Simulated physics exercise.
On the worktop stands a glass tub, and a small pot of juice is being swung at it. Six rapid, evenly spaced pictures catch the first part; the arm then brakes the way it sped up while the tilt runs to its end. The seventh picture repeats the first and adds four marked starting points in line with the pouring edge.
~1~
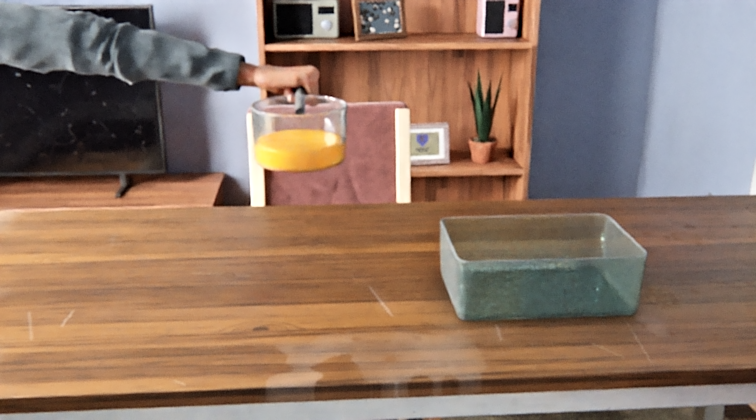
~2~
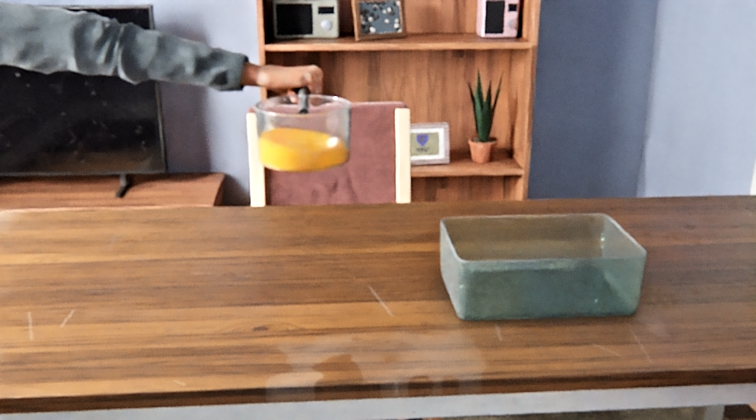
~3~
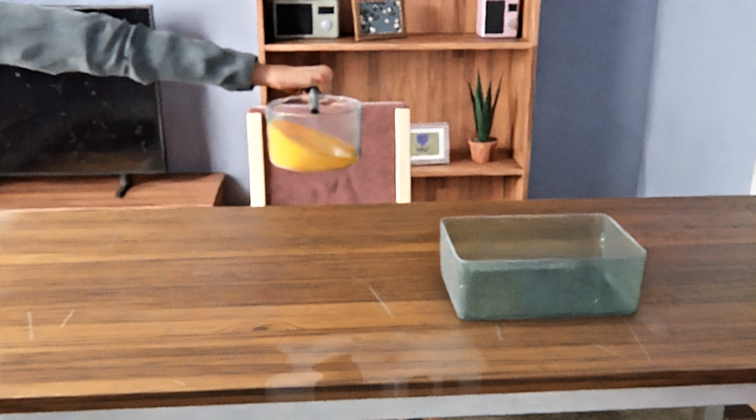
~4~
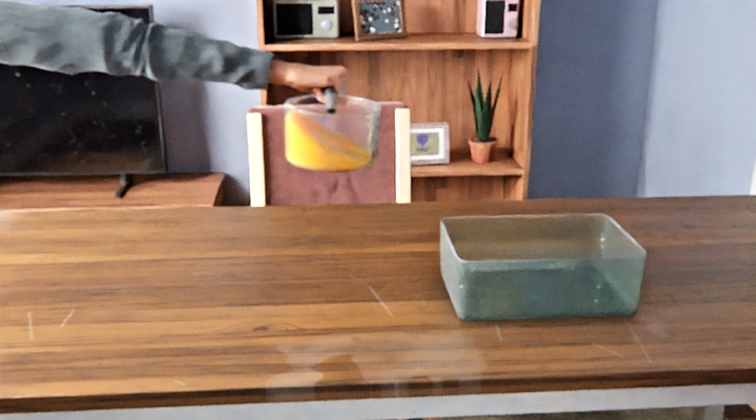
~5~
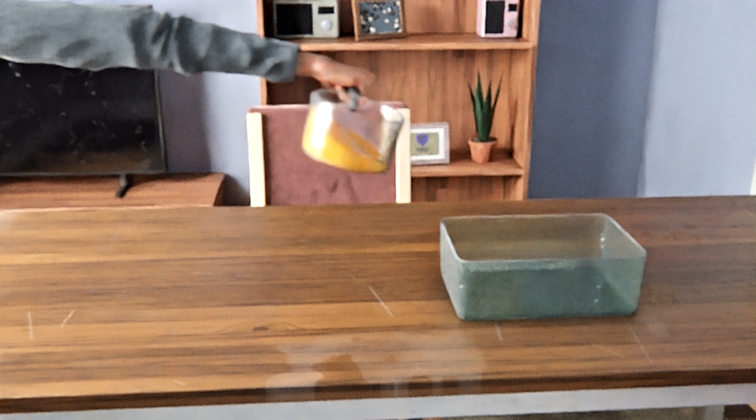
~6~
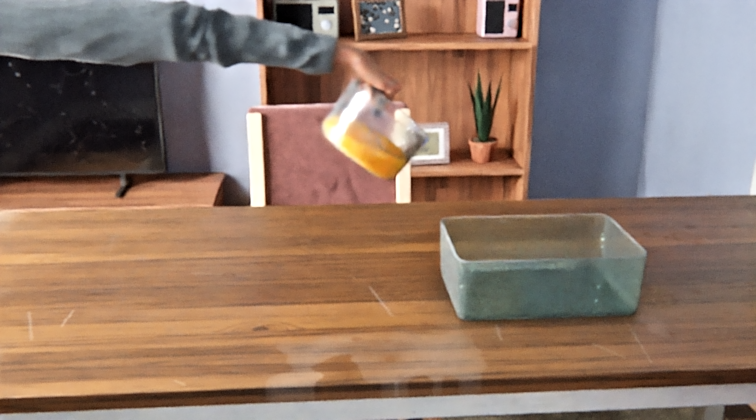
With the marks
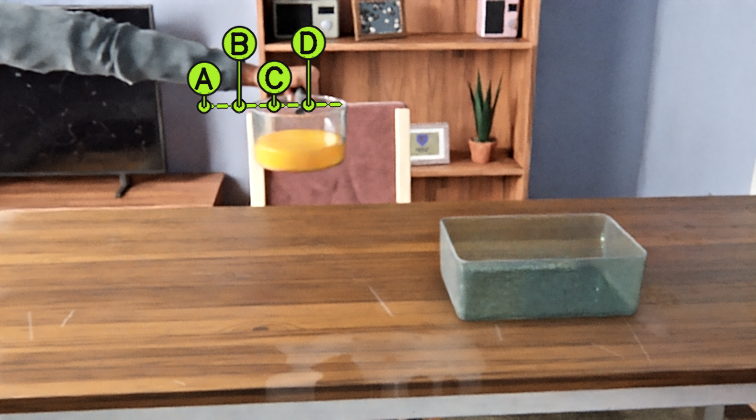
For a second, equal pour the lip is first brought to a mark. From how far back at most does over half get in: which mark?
I would pick place C.
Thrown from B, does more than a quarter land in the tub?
Yes.
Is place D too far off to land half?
No, not at all.
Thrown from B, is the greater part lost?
Yes.
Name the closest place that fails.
Here it is place B.
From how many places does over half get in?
Two.
In lime, A at (204, 106); B at (239, 105); C at (274, 105); D at (308, 104).
For place A, about 6 % lands in the tub, 92 % falls short.
For place B, about 34 % lands in the tub, 61 % falls short and 5 % goes beside or beyond.
For place C, about 68 % lands in the tub, 23 % falls short and 9 % goes beside or beyond.
For place D, about 78 % lands in the tub, 10 % falls short and 12 % goes beside or beyond.
